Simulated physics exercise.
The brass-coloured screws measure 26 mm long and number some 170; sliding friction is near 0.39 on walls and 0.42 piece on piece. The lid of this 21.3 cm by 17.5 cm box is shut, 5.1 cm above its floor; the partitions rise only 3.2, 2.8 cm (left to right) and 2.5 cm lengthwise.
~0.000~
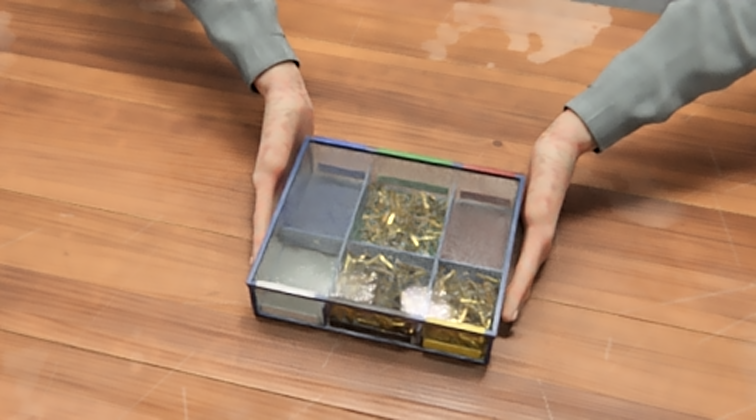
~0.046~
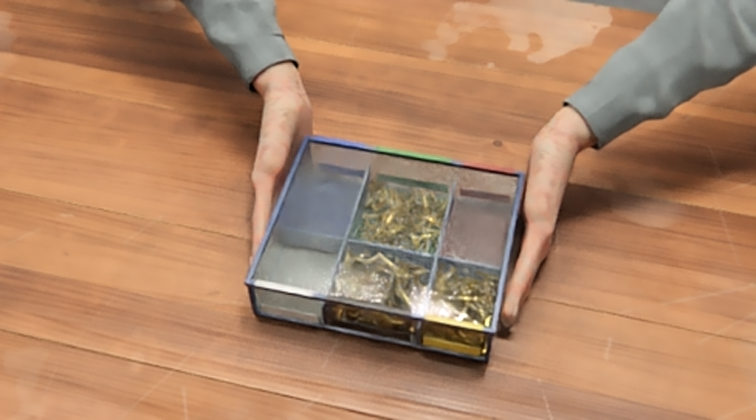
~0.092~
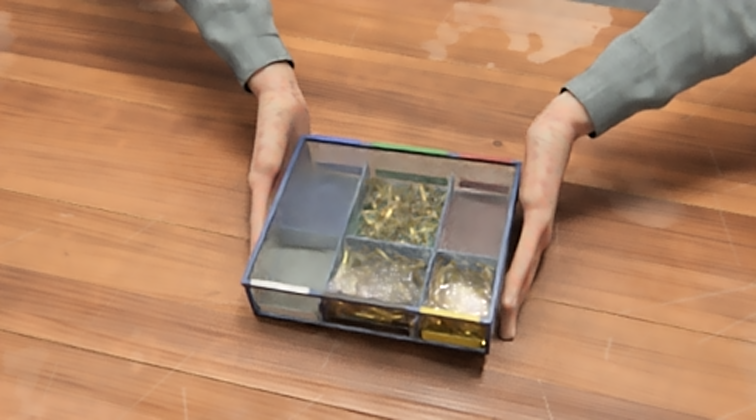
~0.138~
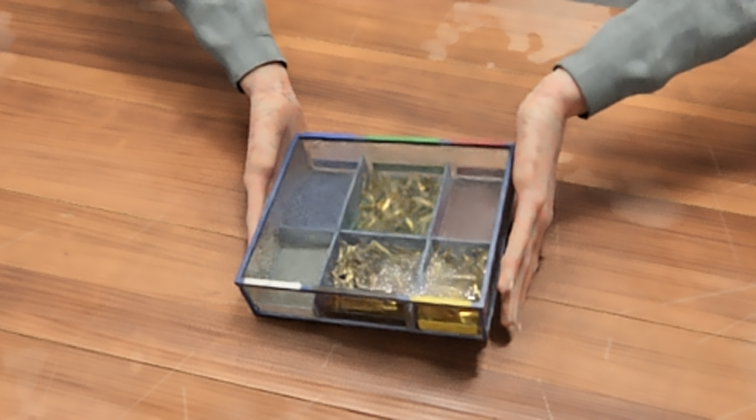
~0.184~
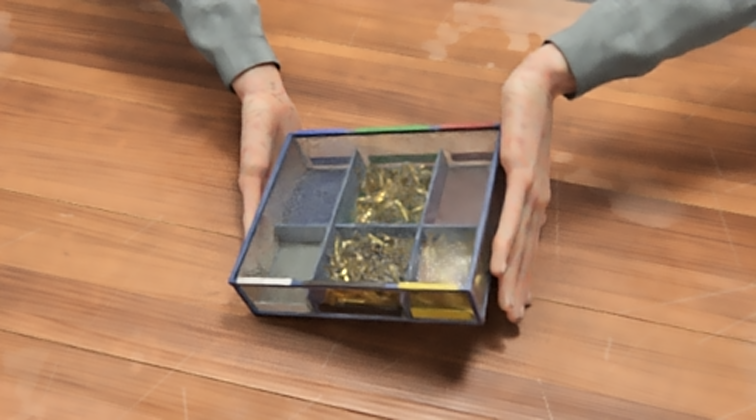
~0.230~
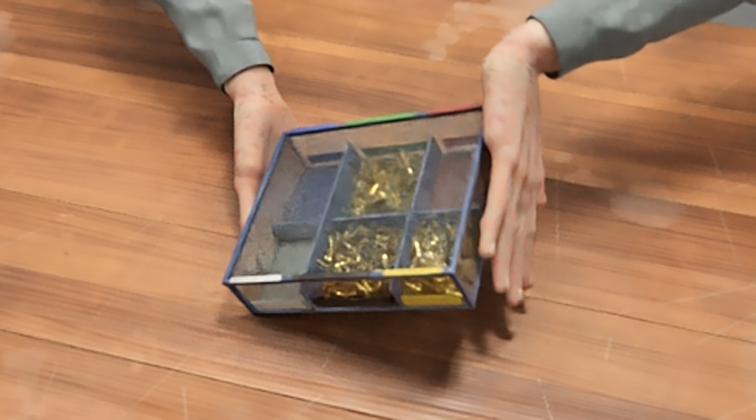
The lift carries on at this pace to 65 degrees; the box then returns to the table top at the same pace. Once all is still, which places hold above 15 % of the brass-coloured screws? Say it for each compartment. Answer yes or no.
Red compartment: No; blue compartment: No; green compartment: Yes; yellow compartment: Yes; white compartment: No; black compartment: Yes.
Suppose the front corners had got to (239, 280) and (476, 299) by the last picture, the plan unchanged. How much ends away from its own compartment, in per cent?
In that case some 5 per cent.
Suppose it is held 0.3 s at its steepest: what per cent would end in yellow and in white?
Yellow 20, white 5.
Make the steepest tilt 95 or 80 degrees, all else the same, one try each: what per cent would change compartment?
About 65 and 45 per cent.
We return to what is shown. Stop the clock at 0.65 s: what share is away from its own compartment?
About 5 per cent.
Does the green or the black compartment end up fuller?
It is the black one.
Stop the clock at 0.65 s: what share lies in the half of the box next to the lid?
About 20 per cent.
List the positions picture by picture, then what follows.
In the first picture, box tilt 0 degrees, front corners at (252, 282) and (492, 332); green 35 %, yellow 30 %, black 35 %.
In the second picture, box tilt 1 degrees, front corners at (251, 282) and (491, 329).
In the third picture, box tilt 5 degrees, front corners at (247, 281) and (487, 320), lowest corner left front.
In the fourth picture, box tilt 11 degrees, front corners at (241, 281) and (479, 304), lowest corner left front.
In the fifth picture, box tilt 18 degrees, front corners at (234, 280) and (467, 287), lowest corner left front.
In the sixth picture, box tilt 24 degrees, front corners at (228, 281) and (450, 270), lowest corner left front; green 35 %, yellow 30 %, black 35 %. Its pace works out near 140 degrees a second.
After 0.65 s, tilt 62 degrees; green 35 %, yellow 30 %, black 35 %.
After 0.93 s, tilt 24 degrees; blue 5 %, green 35 %, yellow 20 %, white 5 %, black 40 %.
After 1.31 s, tilt 0 degrees; blue 5 %, green 35 %, yellow 20 %, white 5 %, black 40 %.
In the end, at 1.7 s, red 0 %, blue 5 %, green 30 %, yellow 20 %, white 5 %, black 40 %.
